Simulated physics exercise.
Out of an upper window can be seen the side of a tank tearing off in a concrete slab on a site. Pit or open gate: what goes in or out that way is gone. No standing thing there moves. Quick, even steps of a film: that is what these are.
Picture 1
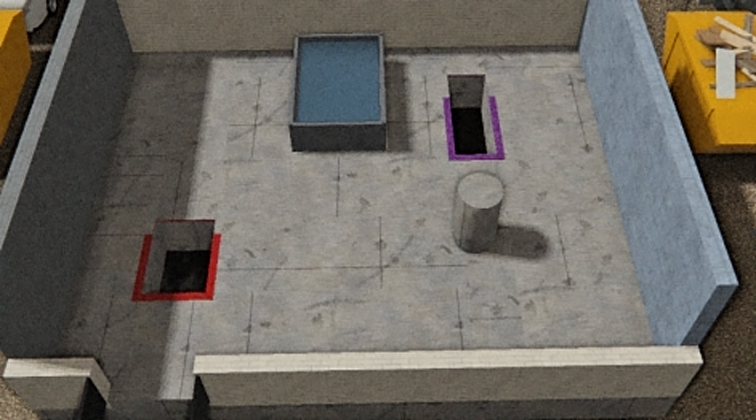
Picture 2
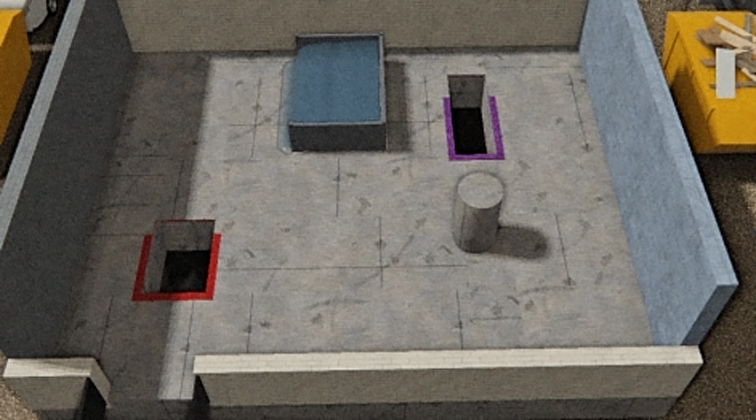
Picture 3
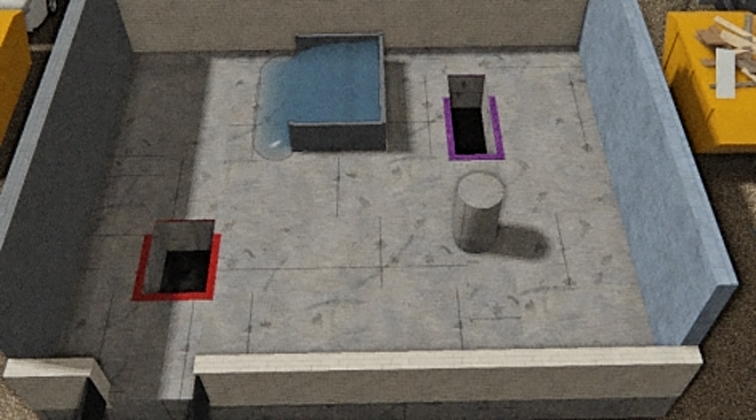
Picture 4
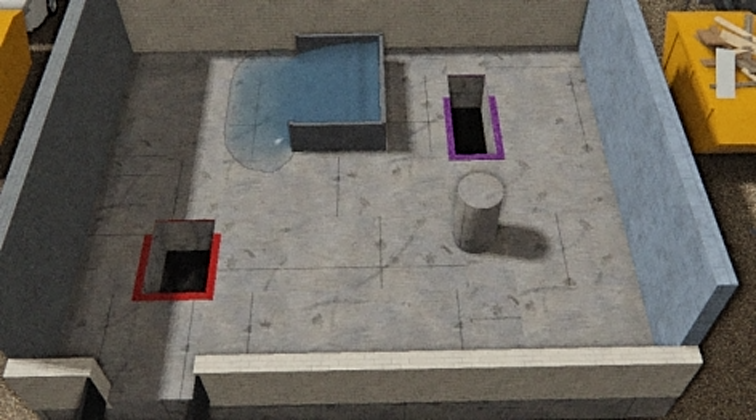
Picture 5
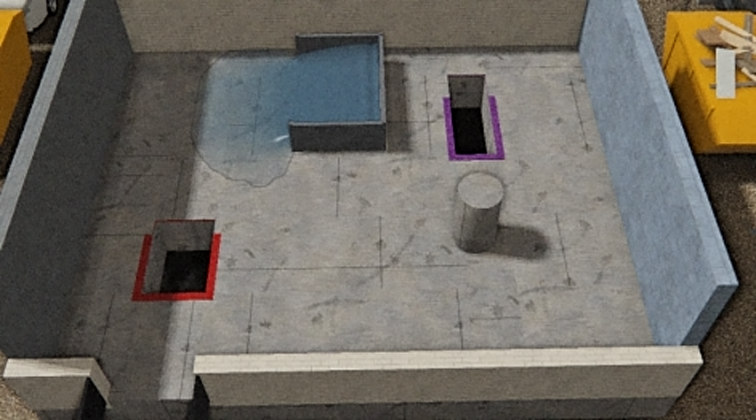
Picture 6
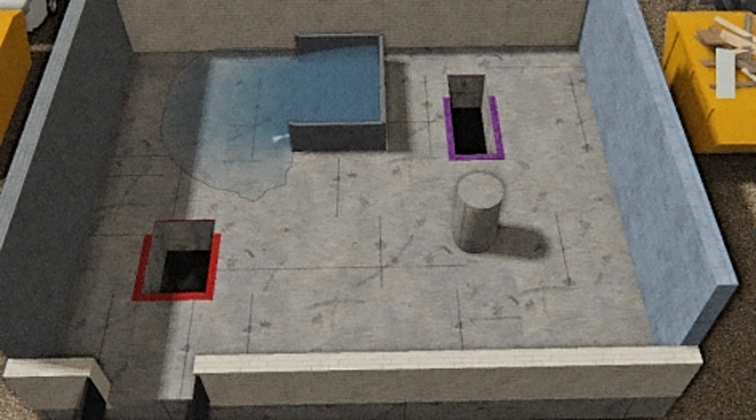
Blue water spills from the open left side of a dark-rimmed rectangular tank at the back of a walled concrete slab, seen from above by a still camera. A purple-edged pit lies right of the tank, a grey cylinder stands below it, and a red-edged pit sits at lower left. The water spreads leftward and slightly forward in a thinning, rounded sheet.
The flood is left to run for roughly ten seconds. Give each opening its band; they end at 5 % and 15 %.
Result: The gate accounts for a medium-sized part - five to fifteen per cent; the red pit accounts for a substantial part - beyond fifteen per cent; the purple pit accounts for a negligible part - below five per cent.
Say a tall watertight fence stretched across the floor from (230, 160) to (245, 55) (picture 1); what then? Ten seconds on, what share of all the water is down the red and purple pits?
I'd say the red pit takes roughly 20 %, the purple pit roughly 4 %.
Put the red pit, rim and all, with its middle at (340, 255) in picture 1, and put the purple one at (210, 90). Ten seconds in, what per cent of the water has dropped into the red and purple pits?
The red pit takes around 0 percent, while the purple pit takes around 70 percent.
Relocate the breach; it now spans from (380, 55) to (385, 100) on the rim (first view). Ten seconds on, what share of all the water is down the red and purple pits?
Red takes 0 in a hundred, purple takes 70 in a hundred.
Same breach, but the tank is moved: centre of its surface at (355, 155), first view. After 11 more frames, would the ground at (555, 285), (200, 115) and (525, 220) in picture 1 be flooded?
Taking them as they were asked, they come out bone dry, soaked, bone dry.
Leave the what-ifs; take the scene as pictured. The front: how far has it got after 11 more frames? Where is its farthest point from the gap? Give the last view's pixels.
At roughly (78, 273).
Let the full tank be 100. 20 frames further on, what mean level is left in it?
My reading is 14 %.
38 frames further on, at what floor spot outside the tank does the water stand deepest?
It should be deepest at about (49, 385).
A moment on, water covers 25 % of the floor; the gate 0 %, the red pit 0 %, the purple pit 0 %.
Next, water covers 25 % of the floor; the gate 0 %, the red pit 1 %, the purple pit 0 %.
Then, water covers 30 % of the floor; the gate 0 %, the red pit 4 %, the purple pit 0 %.
Later, water covers 45 % of the floor; the gate 6 %, the red pit 20 %, the purple pit 0 %.
In the end, water covers 50 % of the floor; the gate 11 %, the red pit 31 %, the purple pit 1 %.
